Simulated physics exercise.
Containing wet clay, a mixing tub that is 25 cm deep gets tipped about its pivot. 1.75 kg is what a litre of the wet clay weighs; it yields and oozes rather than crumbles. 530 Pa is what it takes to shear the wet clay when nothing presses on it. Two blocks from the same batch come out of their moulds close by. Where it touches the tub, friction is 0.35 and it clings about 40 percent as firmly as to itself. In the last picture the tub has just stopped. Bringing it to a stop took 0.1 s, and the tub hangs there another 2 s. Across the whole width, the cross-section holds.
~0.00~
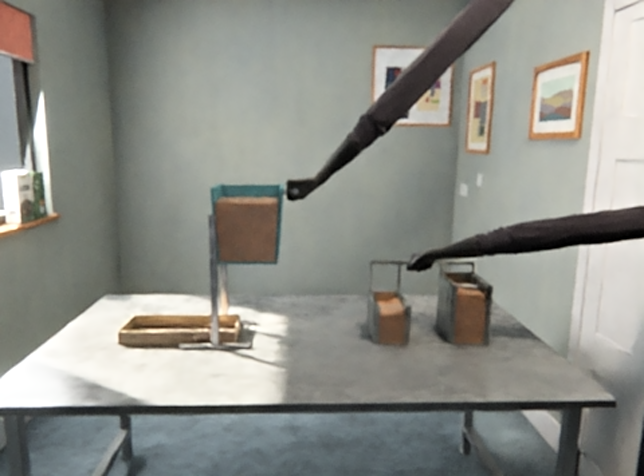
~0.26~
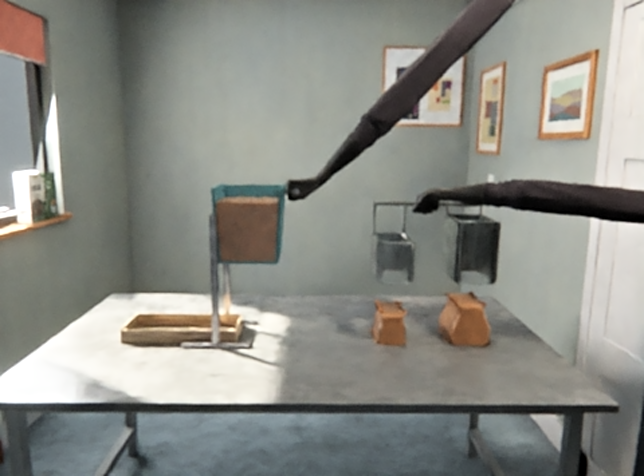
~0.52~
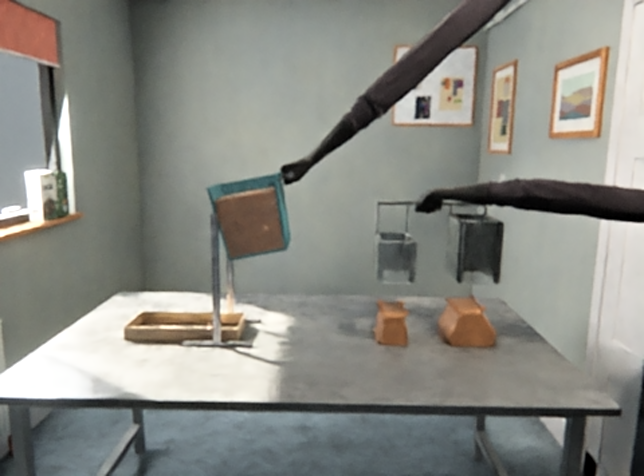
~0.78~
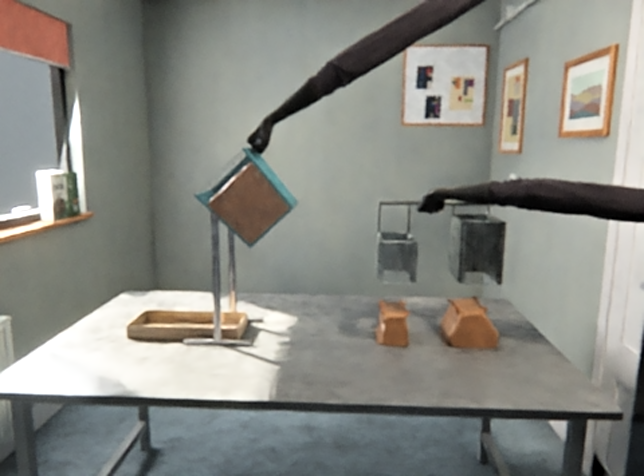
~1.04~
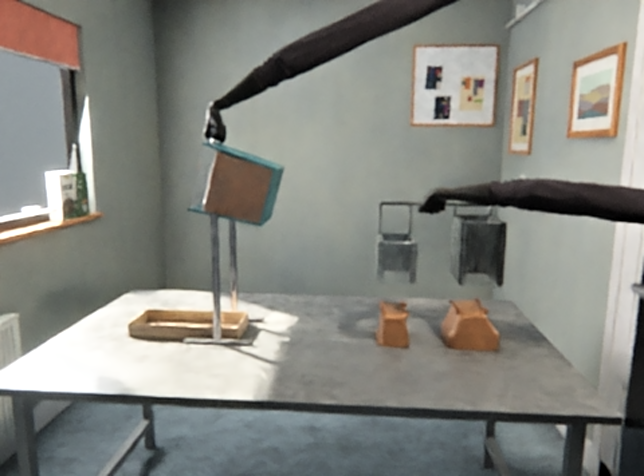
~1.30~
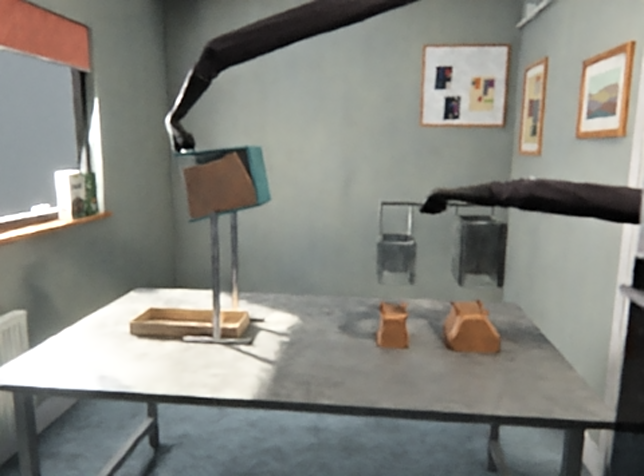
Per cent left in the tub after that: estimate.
Roughly 33 percent.
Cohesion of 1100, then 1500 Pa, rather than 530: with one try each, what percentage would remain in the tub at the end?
It'd be some 60 percent the first time and some 100 percent the second.
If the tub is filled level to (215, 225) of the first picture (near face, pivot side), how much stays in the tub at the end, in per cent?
55 %.
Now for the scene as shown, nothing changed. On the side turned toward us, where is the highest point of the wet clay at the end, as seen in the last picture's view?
Highest point: Approx. (252, 187).
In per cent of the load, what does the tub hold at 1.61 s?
About 50 %.
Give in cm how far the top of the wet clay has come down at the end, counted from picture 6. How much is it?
11 cm or so.
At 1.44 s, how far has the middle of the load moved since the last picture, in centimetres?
The distance comes to some 6 cm.
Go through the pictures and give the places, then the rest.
The first picture shows handle-side rim at (279, 189), tilt 0 degrees; top of the wet clay at (277, 203); blocks stand 12 cm, 18 cm (left to right).
The second picture shows handle-side rim at (280, 189), tilt 0 degrees; top of the wet clay at (277, 203); blocks stand 12 cm, 15 cm (left to right).
The third picture shows handle-side rim at (273, 175), tilt 12 degrees; top of the wet clay at (269, 191); blocks stand 12 cm, 13 cm (left to right).
The fourth picture shows handle-side rim at (242, 150), tilt 43 degrees; top of the wet clay at (250, 165); blocks stand 12 cm, 13 cm (left to right).
The fifth picture shows handle-side rim at (203, 145), tilt 75 degrees; top of the wet clay at (220, 154); blocks stand 12 cm, 13 cm (left to right).
The sixth picture shows handle-side rim at (175, 157), tilt 101 degrees; top of the wet clay at (235, 153); blocks stand 12 cm, 13 cm (left to right).
After 1.44 s, the tub is at 101 degrees and holds 76 %.
After 1.61 s, the tub is at 101 degrees and holds 51 %.
After 1.78 s, the tub is at 101 degrees and holds 40 %.
After 1.95 s, the tub is at 101 degrees and holds 37 %.
After 3.30 s, at the end, the tub is at 101 degrees and holds 33 %.
